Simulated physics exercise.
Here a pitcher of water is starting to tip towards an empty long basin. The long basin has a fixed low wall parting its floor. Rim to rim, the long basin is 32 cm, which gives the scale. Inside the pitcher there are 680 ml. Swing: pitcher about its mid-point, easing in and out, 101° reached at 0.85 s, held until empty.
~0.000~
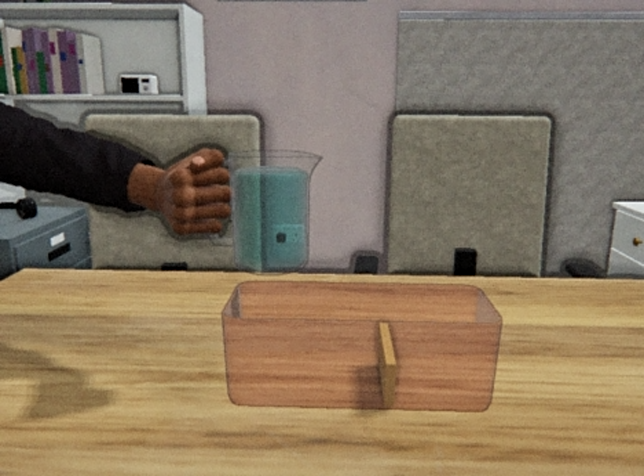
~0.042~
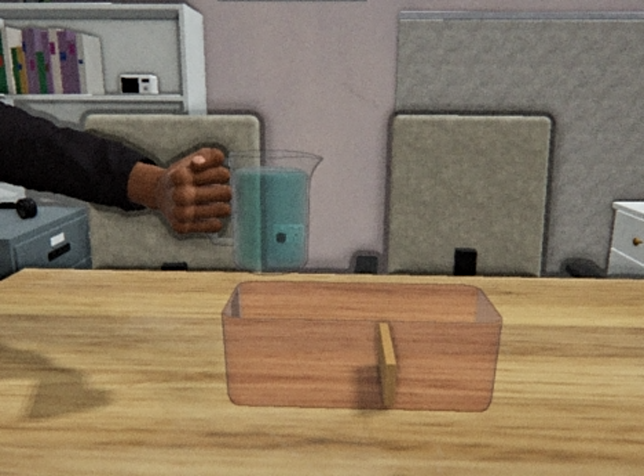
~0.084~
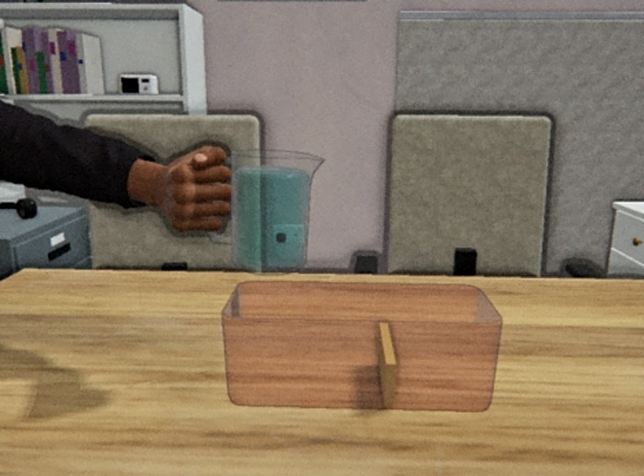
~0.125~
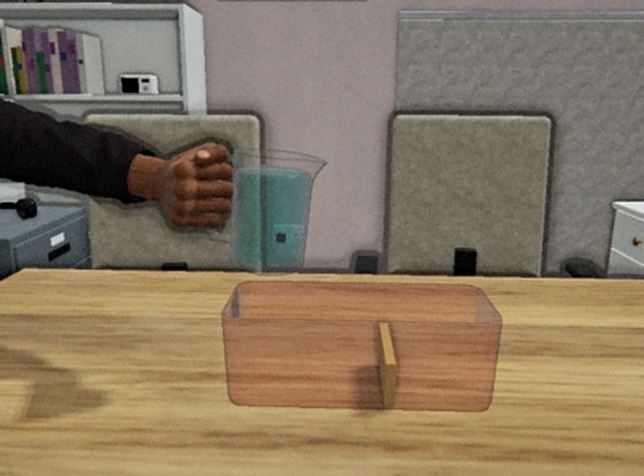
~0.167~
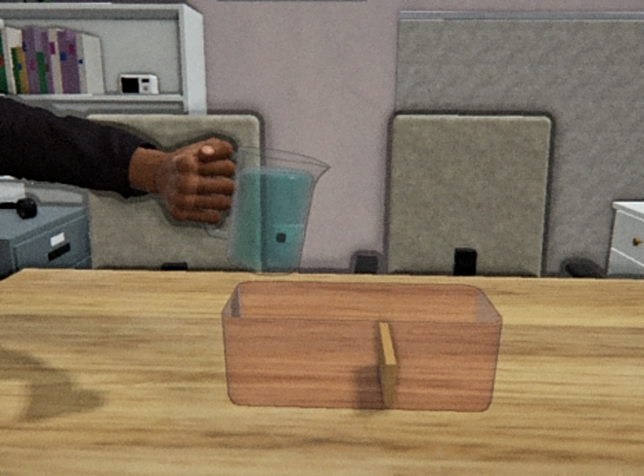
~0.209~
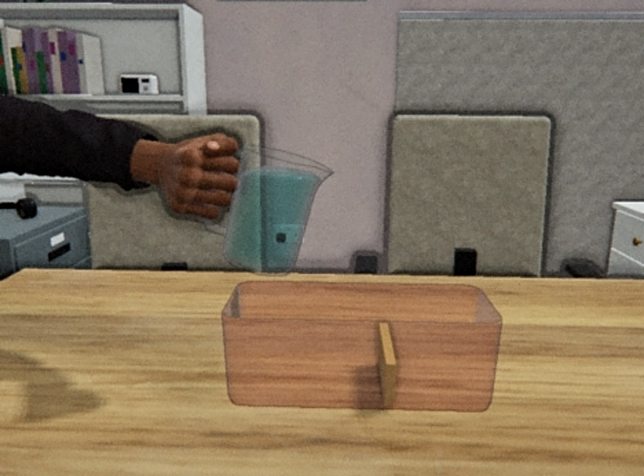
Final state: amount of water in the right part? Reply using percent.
Approximately 30 %.
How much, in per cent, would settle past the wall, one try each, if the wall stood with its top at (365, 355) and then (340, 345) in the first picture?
The first gives near 85 per cent and the second near 95 per cent.
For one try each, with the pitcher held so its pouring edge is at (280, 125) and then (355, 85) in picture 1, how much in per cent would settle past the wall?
Near 0 in a hundred on the first go and near 90 in a hundred on the second.
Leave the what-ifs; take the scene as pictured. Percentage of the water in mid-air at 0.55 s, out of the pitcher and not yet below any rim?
Around 12 in a hundred.
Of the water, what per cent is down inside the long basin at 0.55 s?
The basin holds roughly 4 in a hundred parts at that moment.
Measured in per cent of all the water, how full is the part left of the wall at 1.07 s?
Left share: Approx. 58 %.
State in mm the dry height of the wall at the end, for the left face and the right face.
About 36 mm on the left, about 42 mm on the right.
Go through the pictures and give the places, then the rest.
In the first frame, it leans 0°; its right rim is at (323, 156); the water meets the walls at (234, 170) and (309, 172); the long basin's rim runs from (231, 299) to (490, 304); the wall's top is at (387, 343).
In the second frame, it leans 1°; its right rim is at (323, 157); the water meets the walls at (234, 170) and (310, 172).
In the third frame, it leans 2°; its right rim is at (325, 159); the water meets the walls at (236, 169) and (311, 172).
In the fourth frame, it leans 5°; its right rim is at (328, 162); the water meets the walls at (238, 170) and (313, 174).
In the fifth frame, it leans 9°; its right rim is at (331, 166); the water meets the walls at (240, 172) and (316, 174).
In the sixth frame, it leans 14°; its right rim is at (335, 171); the water meets the walls at (241, 173) and (321, 175).
By 0.55 s the tilt is 73° and 83 per cent is still to pour, 1 is left of the wall and 2 right of it.
By 0.80 s the tilt is 100° and 38 per cent is still to pour, 25 is left of the wall and 20 right of it.
By 1.07 s the tilt is 101° and 8 per cent is still to pour, 57 is left of the wall and 30 right of it.
By 1.35 s the tilt is 101° and 1 per cent is still to pour, 68 is left of the wall and 30 right of it.
At rest 69 per cent lies left of the wall, 30 right of it and 1 outside.
